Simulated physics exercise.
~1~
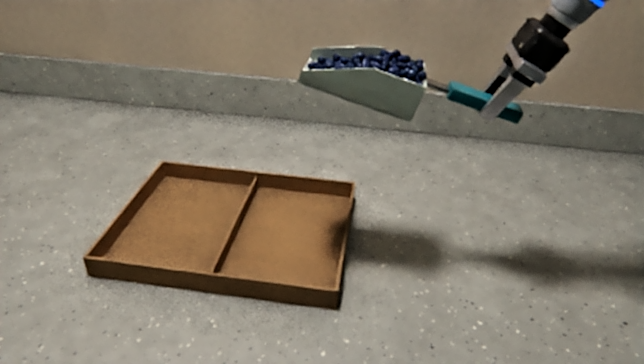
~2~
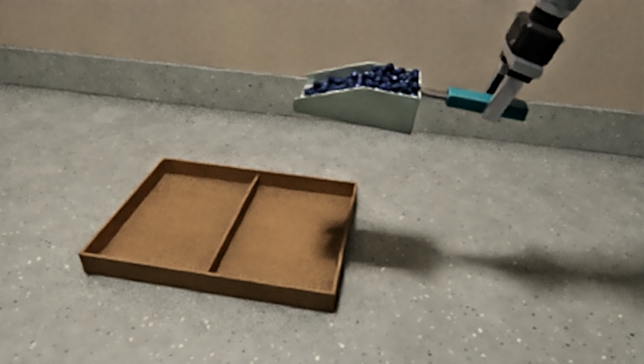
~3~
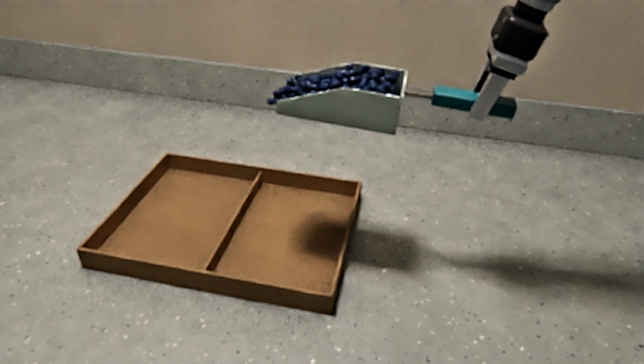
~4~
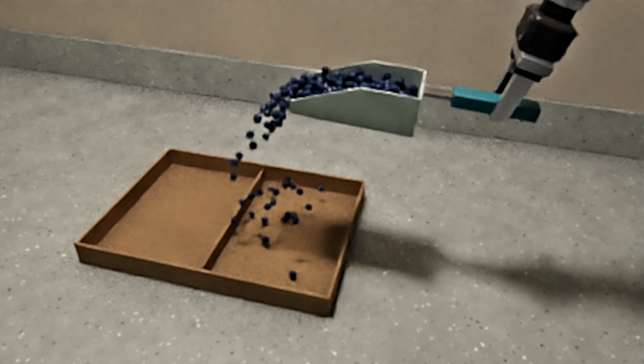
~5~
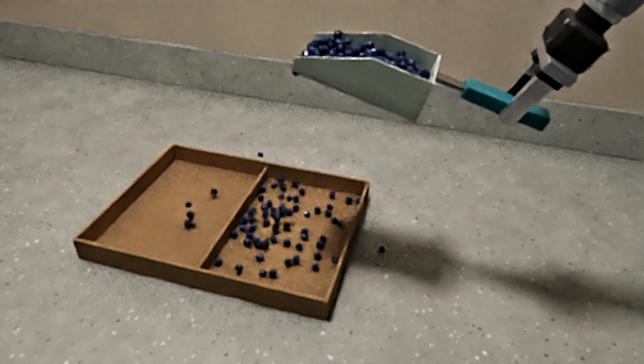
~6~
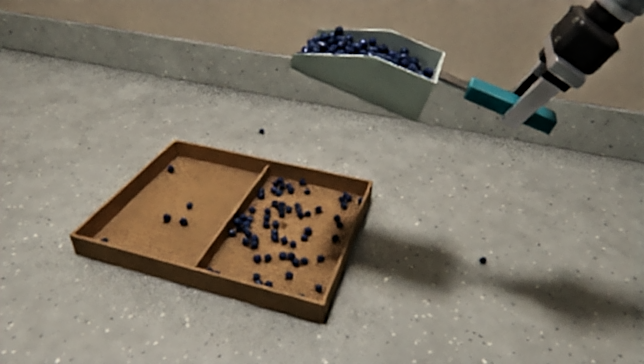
Dark blue beads spill from a robot's scoop into a divided tray, mostly the right side.
